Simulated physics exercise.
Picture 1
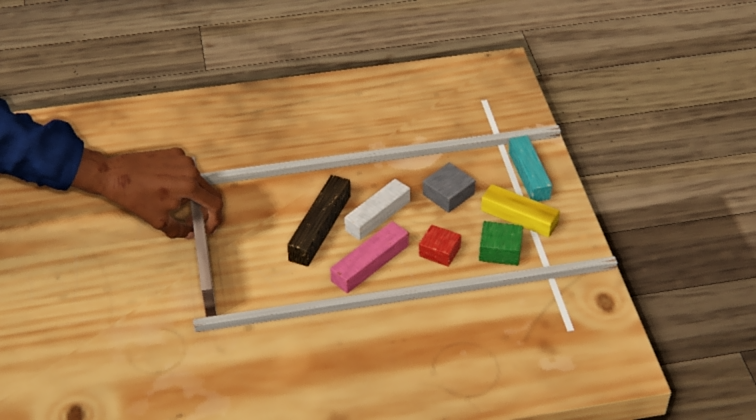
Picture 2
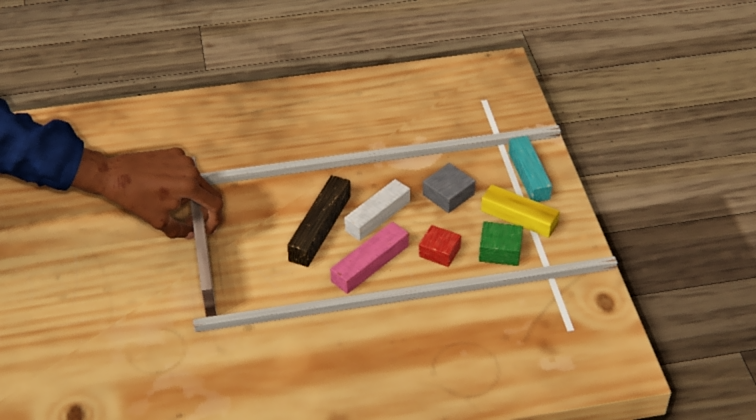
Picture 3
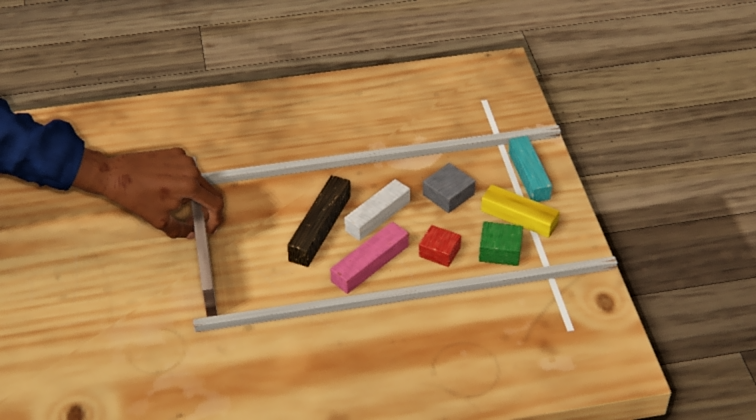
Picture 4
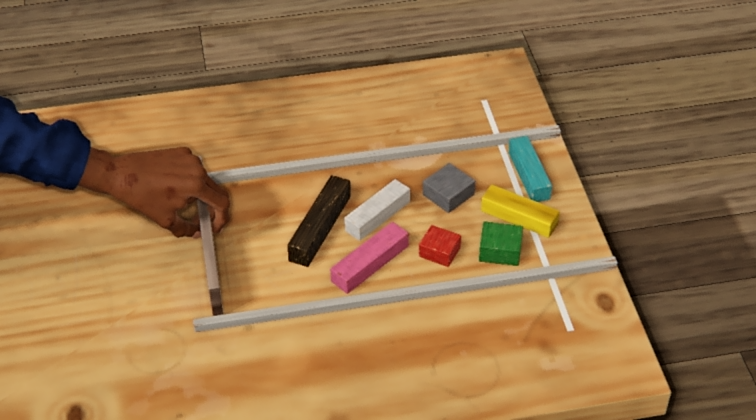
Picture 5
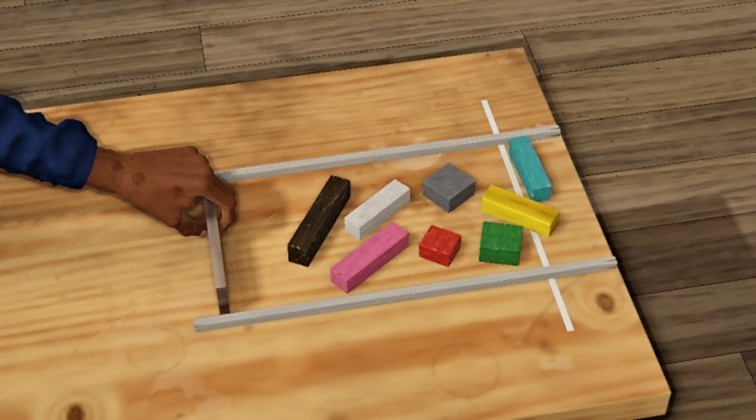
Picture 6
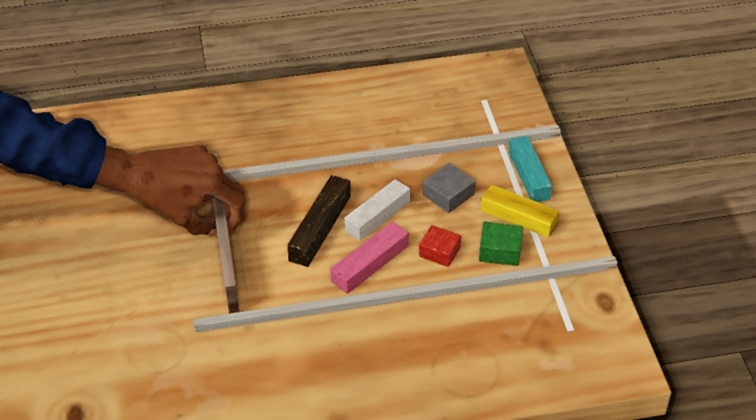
On a wooden board, a hand slides a flat bar slightly right toward scattered coloured blocks.
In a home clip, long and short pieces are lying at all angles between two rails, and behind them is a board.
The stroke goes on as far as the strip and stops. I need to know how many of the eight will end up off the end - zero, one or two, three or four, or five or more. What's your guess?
I'd say three or four.
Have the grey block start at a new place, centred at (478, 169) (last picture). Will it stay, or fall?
In the end the grey block hangs on.
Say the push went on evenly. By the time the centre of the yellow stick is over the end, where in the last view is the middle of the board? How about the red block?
The middle is at (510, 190) when it's the yellow stick, and at (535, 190) when it's the red block.
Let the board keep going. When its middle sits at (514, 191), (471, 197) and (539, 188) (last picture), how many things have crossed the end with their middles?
Past the end: 3, 0 and 5.
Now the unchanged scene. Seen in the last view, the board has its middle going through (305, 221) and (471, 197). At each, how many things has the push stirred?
1 and 8.
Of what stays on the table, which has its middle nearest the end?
Closest at the end: The grey block.
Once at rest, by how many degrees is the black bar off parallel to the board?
It comes to around 0 degrees.
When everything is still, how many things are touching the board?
Tally at the end: 2.
A little later, none off yet; turquoise bar at rest near (530, 169); yellow stick at rest near (520, 211); green block at rest near (501, 244).
When it is over, the number that fall off is three or four; down, green block, yellow stick and turquoise bar.
